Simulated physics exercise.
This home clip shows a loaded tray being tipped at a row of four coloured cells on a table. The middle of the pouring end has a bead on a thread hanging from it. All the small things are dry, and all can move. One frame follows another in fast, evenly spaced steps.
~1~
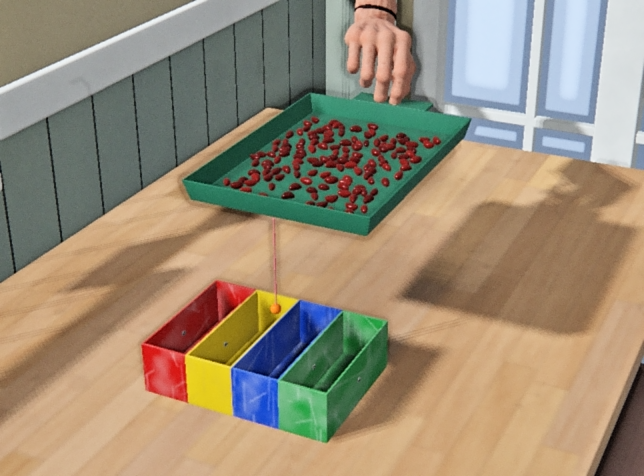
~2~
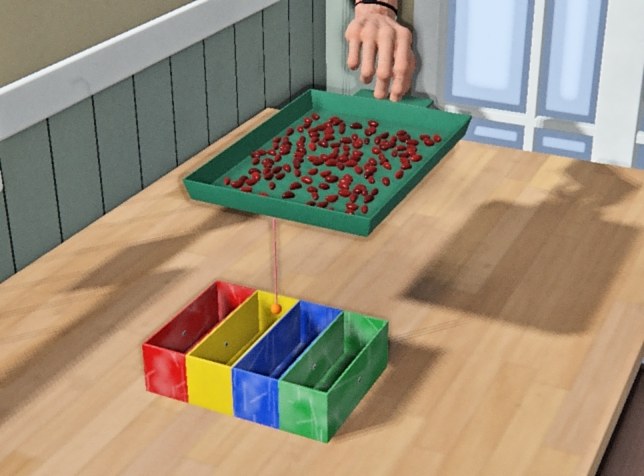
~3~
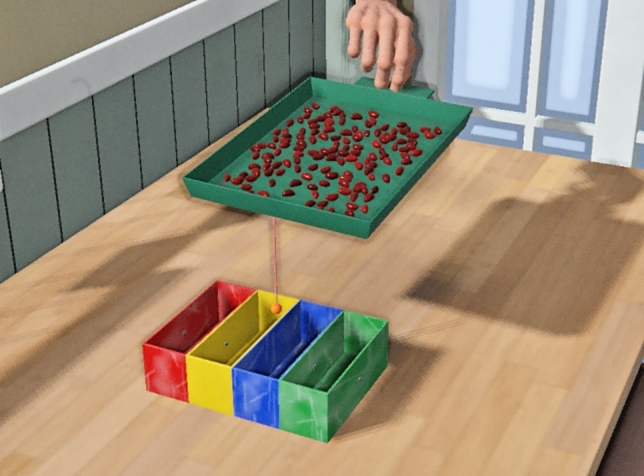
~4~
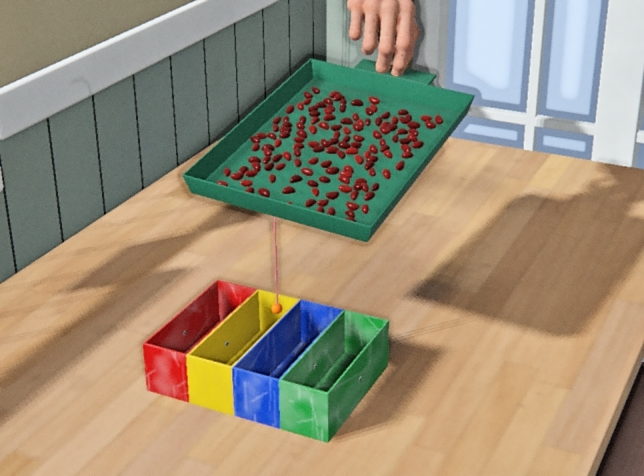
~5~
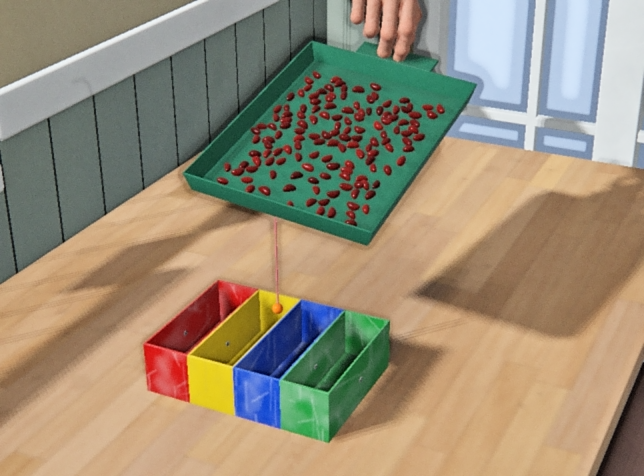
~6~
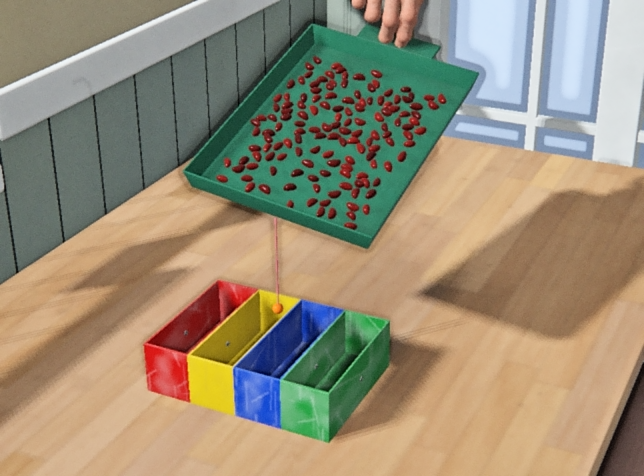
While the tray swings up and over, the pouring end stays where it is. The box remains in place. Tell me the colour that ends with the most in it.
That would be green.
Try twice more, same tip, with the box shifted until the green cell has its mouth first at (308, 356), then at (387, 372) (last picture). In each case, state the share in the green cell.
You'd get 30 in a hundred first and 10 in a hundred after that.
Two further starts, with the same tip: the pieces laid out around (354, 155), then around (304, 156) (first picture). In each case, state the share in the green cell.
Estimate: 60 % first, 70 % second.
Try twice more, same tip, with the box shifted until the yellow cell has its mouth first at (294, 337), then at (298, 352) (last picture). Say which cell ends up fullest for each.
Try 1 - the blue one; try 2 - that blue cell.
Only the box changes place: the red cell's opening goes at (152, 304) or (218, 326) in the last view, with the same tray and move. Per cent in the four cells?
The first yields 0 per cent and the second 100 per cent.
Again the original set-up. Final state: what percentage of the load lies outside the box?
My estimate is close to 30 %.
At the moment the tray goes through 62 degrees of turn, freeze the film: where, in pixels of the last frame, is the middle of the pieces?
Roughly (348, 211).
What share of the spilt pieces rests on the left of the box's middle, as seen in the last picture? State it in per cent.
Near 0 per cent.
Soon, tray tipped steeply; nearly all on the tray; a stray few falling or outside the box.
A while on, tray tipped right over; about half on the tray; about a quarter in the green cell; a stray few in the blue cell; about a quarter falling or outside the box.
Towards the end, tray tipped past a quarter turn; about two thirds in the green cell; a small part in the blue cell; about a quarter falling or outside the box.
Finally, tray tipped past a quarter turn; about two thirds in the green cell; a small part in the blue cell; none in the yellow cell; none in the red cell; about a quarter outside the box.
